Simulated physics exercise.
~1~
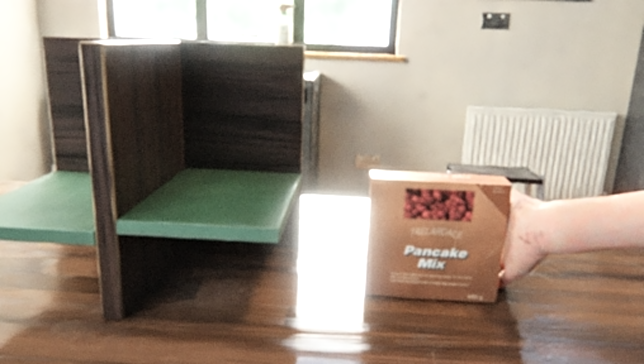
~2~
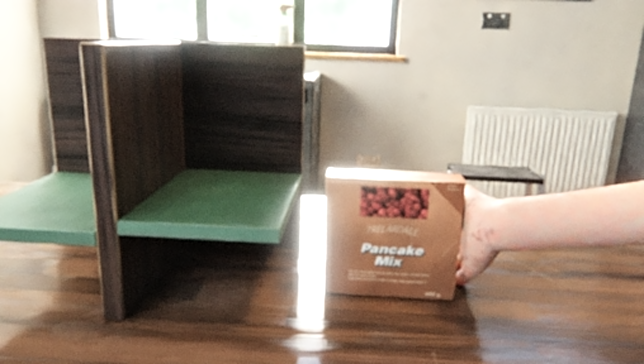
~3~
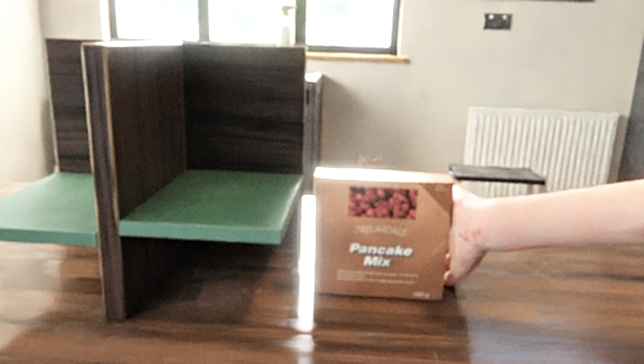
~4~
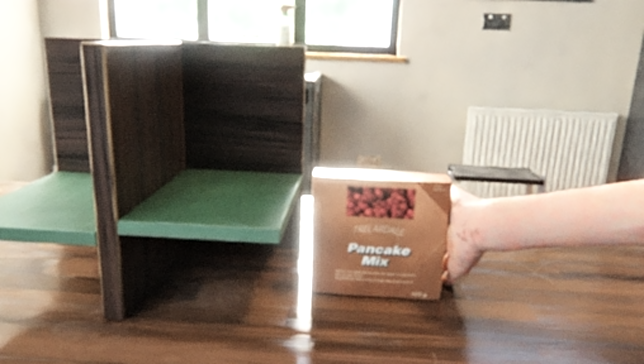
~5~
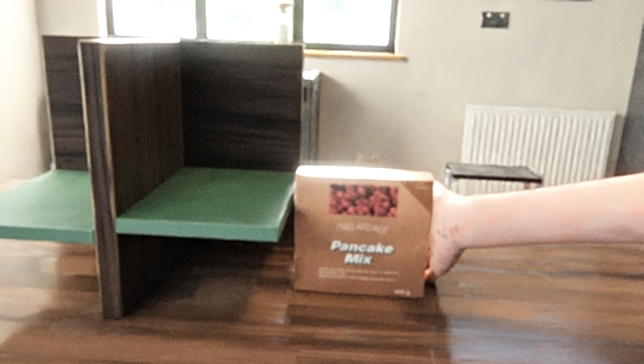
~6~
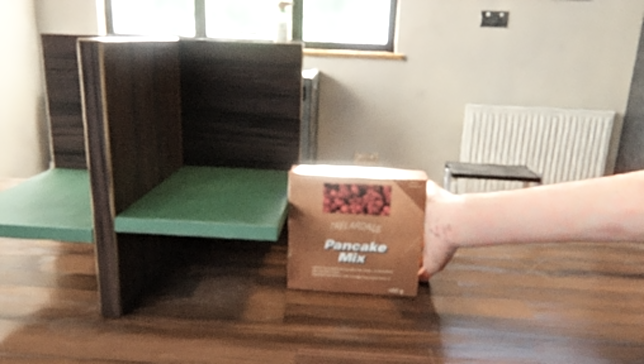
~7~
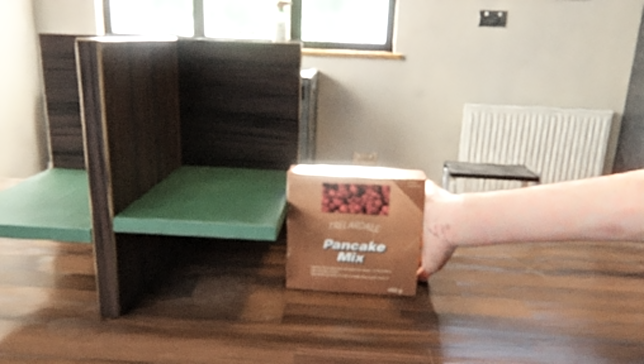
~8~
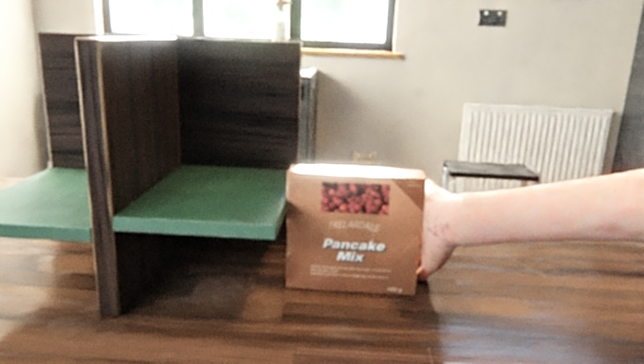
An orange-brown box of pancake mix was slid left across a wooden surface by a hand reaching in from the right, toward a small dark rack with green shelves, and it stopped at the opening, still upright and held, looking too tall to fit beneath the shelf.
